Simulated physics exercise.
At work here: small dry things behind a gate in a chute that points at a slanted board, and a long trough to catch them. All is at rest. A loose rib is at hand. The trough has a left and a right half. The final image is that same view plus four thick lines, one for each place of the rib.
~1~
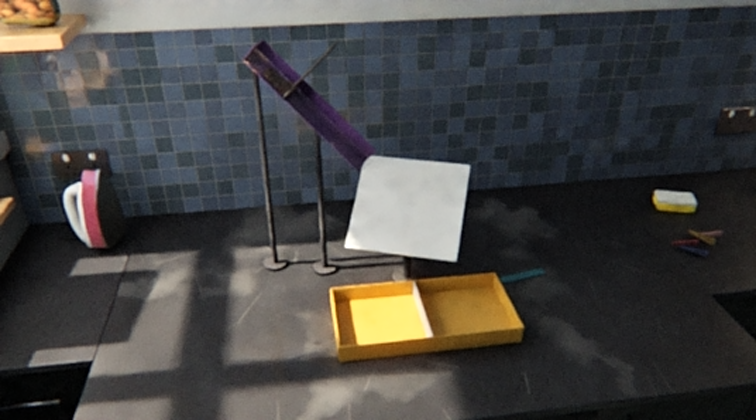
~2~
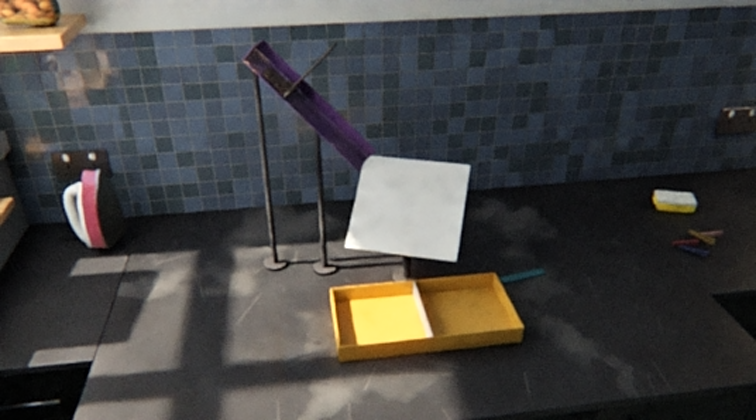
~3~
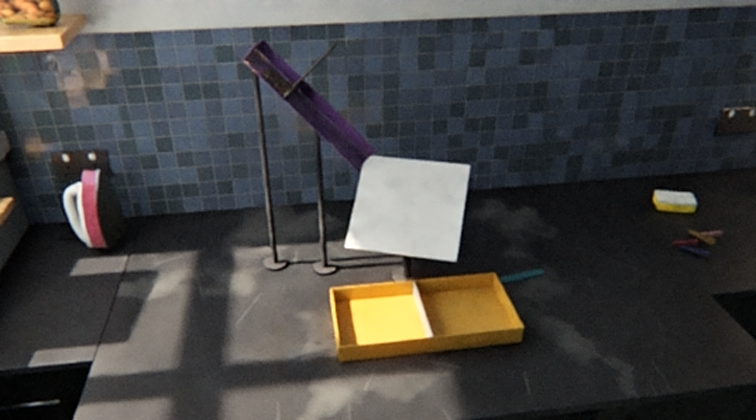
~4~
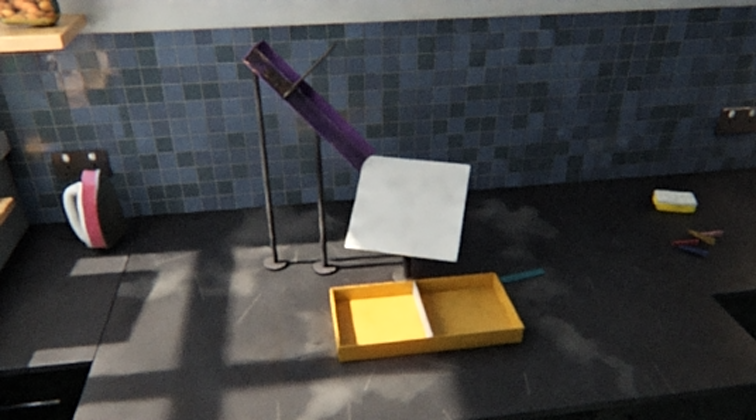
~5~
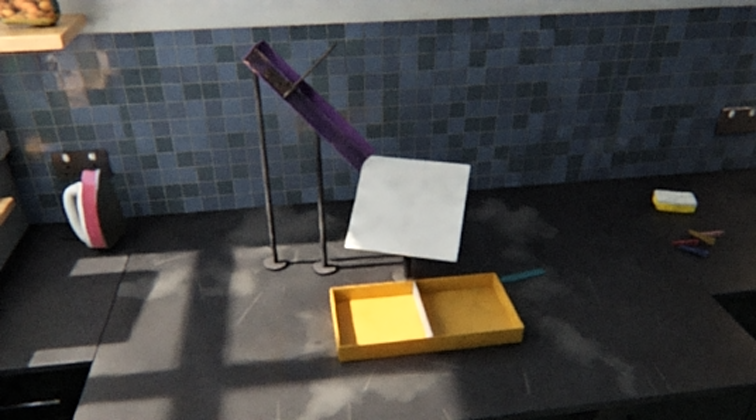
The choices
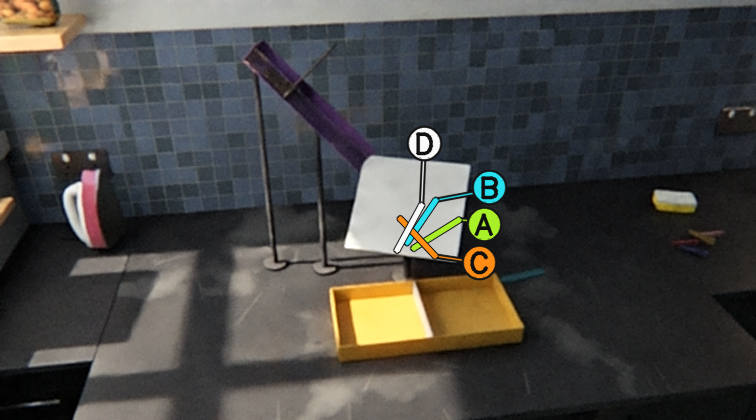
A white square board stands tilted at the centre of a dark kitchen counter, seen from slightly above against blue mosaic tiles. A purple chute on two thin black stands slopes down to it from the upper left, with a yellow two-part trough in front, a pink-and-white object at left and a yellow-and-white block at right. Nothing visibly moves, and the view stays fixed.
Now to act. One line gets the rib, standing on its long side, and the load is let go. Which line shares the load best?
Go for C.
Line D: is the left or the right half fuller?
Left.
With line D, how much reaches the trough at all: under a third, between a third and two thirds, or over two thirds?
It is over two thirds.
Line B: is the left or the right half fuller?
Left.
On the marked copy, line A from (459, 219) to (413, 248); line B from (435, 200) to (407, 242); line C from (400, 218) to (435, 256); line D from (421, 205) to (397, 250).
If A is chosen, of what is caught, nearly all in the left half, a small part in the right.
If B is chosen, of what is caught, nearly all in the left half, a stray few in the right.
If C is chosen, of what is caught, about half in the left half, about half in the right.
If D is chosen, of what is caught, nearly all in the left half, a stray few in the right.
